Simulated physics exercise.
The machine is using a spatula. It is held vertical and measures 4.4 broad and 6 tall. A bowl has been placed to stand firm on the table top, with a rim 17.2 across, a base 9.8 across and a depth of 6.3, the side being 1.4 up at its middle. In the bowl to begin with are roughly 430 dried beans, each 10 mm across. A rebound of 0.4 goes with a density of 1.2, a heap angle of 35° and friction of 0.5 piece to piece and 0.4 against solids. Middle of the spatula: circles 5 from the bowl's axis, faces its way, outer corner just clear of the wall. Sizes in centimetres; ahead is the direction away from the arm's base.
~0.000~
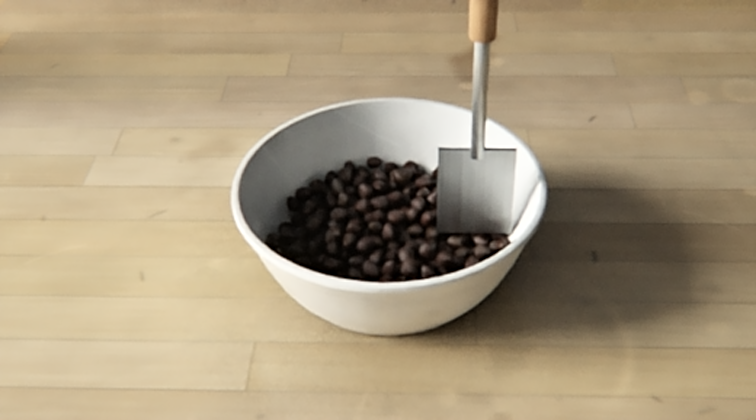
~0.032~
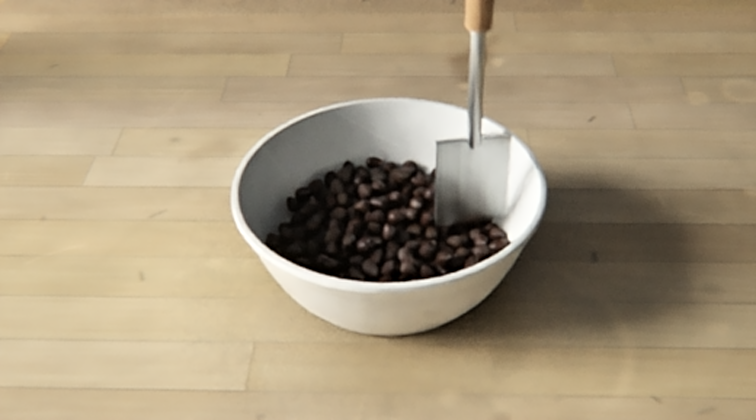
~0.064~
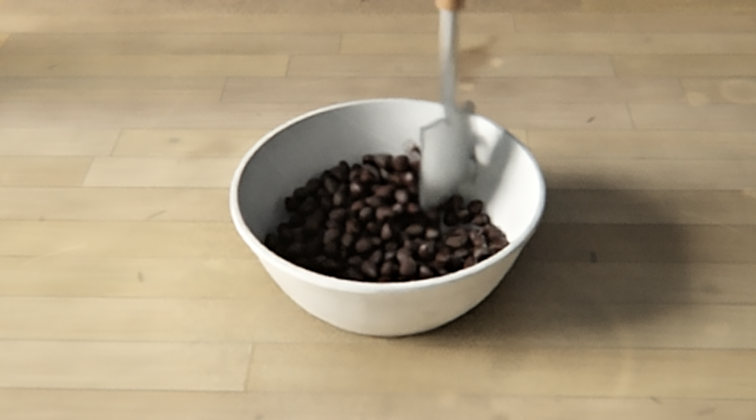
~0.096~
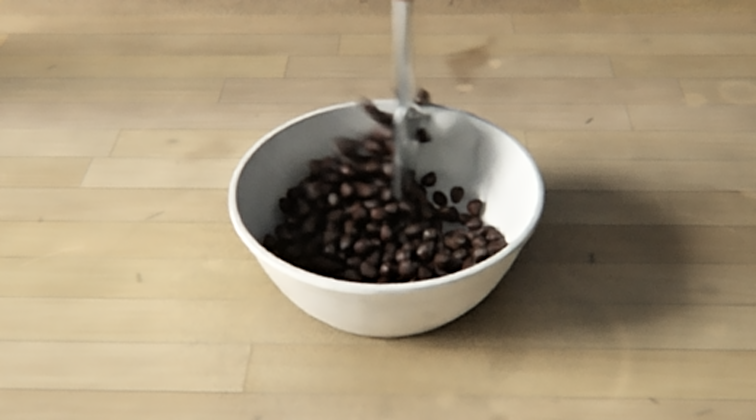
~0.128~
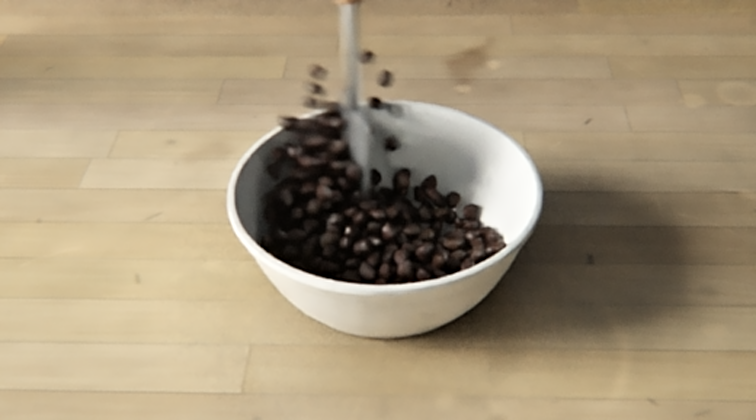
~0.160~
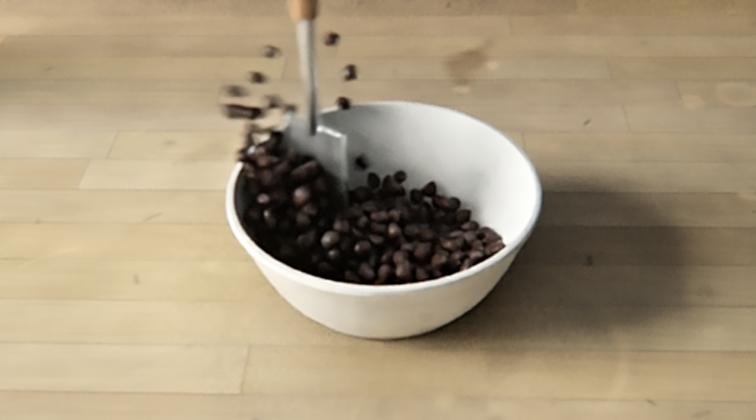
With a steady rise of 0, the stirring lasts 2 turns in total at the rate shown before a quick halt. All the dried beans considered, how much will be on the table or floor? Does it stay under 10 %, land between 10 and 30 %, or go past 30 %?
It goes past 30 %.
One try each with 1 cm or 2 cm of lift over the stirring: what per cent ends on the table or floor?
Near 25 in a hundred, then 10 in a hundred.
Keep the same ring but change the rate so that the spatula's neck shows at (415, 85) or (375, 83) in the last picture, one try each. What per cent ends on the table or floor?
Some 15 and 30 %.
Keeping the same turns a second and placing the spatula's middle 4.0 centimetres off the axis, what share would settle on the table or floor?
It would be near 50 per cent.
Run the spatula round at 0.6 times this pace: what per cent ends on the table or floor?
About 20 per cent.
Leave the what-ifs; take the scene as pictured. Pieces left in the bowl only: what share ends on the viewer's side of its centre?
Some 45 per cent.
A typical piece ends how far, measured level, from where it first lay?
Something near 7 cm, measured level.
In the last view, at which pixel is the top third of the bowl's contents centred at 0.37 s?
The upper third is centred close to (469, 191).
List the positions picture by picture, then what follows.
The spatula neck at (479, 127), 0° round; upper third of the load around (381, 231), from x 275 to 505, top at y 165; 431 in the bowl, in the first frame.
The spatula neck at (475, 115), 13° round; upper third of the load around (386, 228), from x 275 to 505, top at y 165, in the second frame.
The spatula neck at (449, 93), 46° round; upper third of the load around (376, 214), from x 270 to 505, top at y 140, in the third frame.
The spatula neck at (404, 82), 79° round; upper third of the load around (364, 210), from x 270 to 500, top at y 90, in the fourth frame.
The spatula neck at (353, 85), 113° round; upper third of the load around (332, 213), from x 270 to 500, top at y 60; 427 in the bowl, 4 in flight or on the tool, in the fifth frame.
The spatula neck at (312, 102), 146° round; upper third of the load around (308, 217), from x 235 to 500, top at y 40; 422 in the bowl, 9 in flight or on the tool, in the sixth frame.
After 0.37 s, 7° round, highest piece 10 above the table; 359 in the bowl, 39 on the table or floor, 33 in flight or on the tool.
After 0.58 s, 229° round, highest piece 9 above the table; 300 in the bowl, 103 on the table or floor, 28 in flight or on the tool.
After 0.89 s, 0° round, highest piece 7 above the table; 266 in the bowl, 163 on the table or floor, 2 in flight or on the tool.
After 1.59 s, 0° round, highest piece 5 above the table; 266 in the bowl, 165 on the table or floor.
In the end, 266 in the bowl, 165 on the table or floor. That is 38 % on the table or floor.
